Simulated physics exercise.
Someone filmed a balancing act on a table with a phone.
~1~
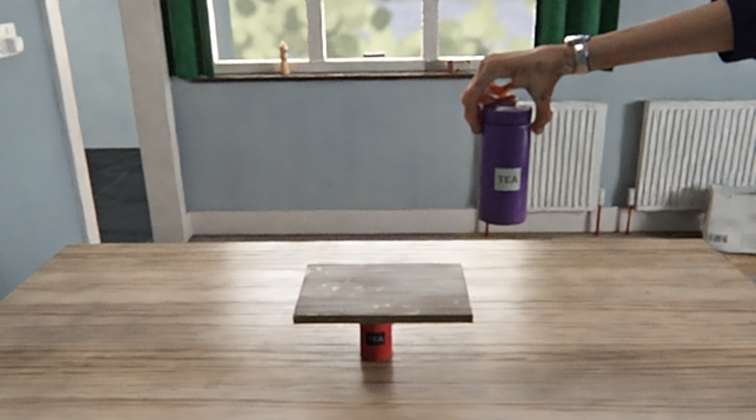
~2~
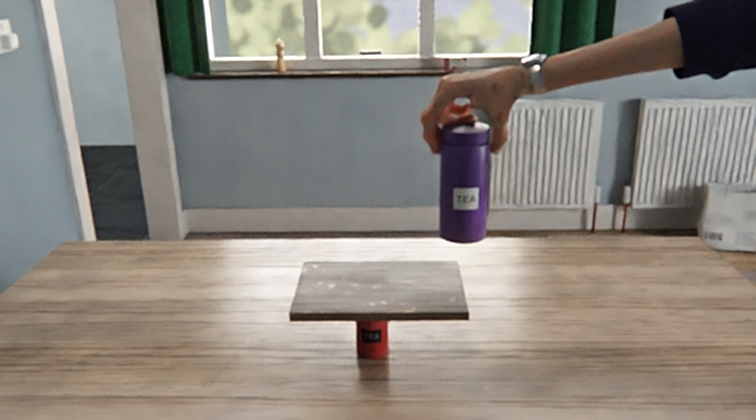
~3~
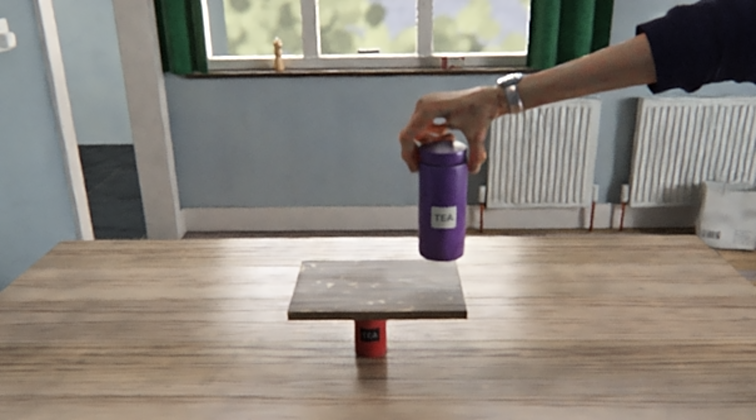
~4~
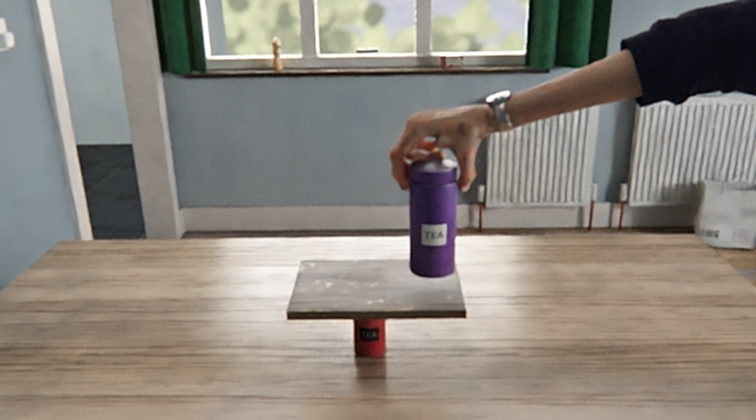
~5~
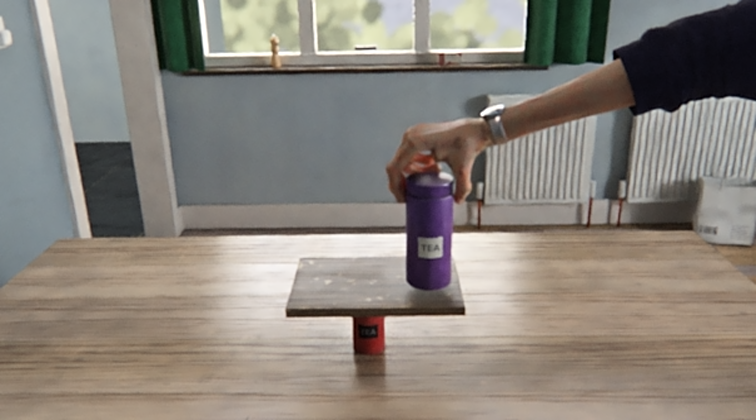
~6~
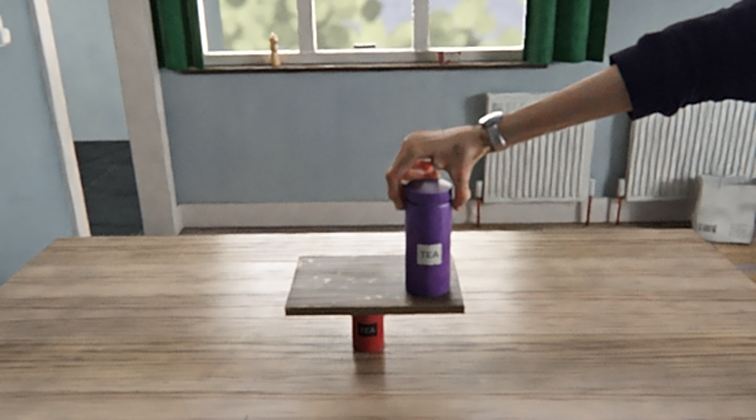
We see a hand holding a purple jar labelled tea above a brown board balanced on a small red tin; the hand moves left and lowers the jar onto the board's right side, keeping its grip on the lid.
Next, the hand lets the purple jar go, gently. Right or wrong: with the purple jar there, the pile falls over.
Right, it falls over.
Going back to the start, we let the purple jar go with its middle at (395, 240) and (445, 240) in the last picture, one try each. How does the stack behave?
On the first try it falls down; on the second try it falls down.
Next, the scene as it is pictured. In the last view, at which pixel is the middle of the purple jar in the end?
I'd point to roughly (526, 332).
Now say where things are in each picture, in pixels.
Still above its spot; purple jar (505, 164); brown board (384, 291), in the first picture.
Still above its spot; purple jar (464, 183); brown board (380, 289), in the second picture.
Still above its spot; purple jar (443, 201); brown board (378, 288), in the third picture.
Still above its spot; purple jar (433, 218); brown board (377, 287), in the fourth picture.
Still above its spot; purple jar (429, 230); brown board (376, 284), in the fifth picture.
Set down, still held; purple jar (428, 237); brown board (375, 283), in the sixth picture.
Then, 0.40 s after the last picture, purple jar now fallen; brown board tipped 53° from how it was.
Then, 0.50 s after the last picture, brown board tipped 55° from how it was; red shaker tipped 3° from how it was.
Then, 0.60 s after the last picture, brown board tipped 40° from how it was; red shaker tipped 22° from how it was.
Then, 0.70 s after the last picture, brown board now fallen; red shaker on its side.
At rest, fallen, purple jar and brown board; tipped over in the stack, red shaker. Seen from the same camera at the end, purple jar near (526, 332). The stack comes apart.
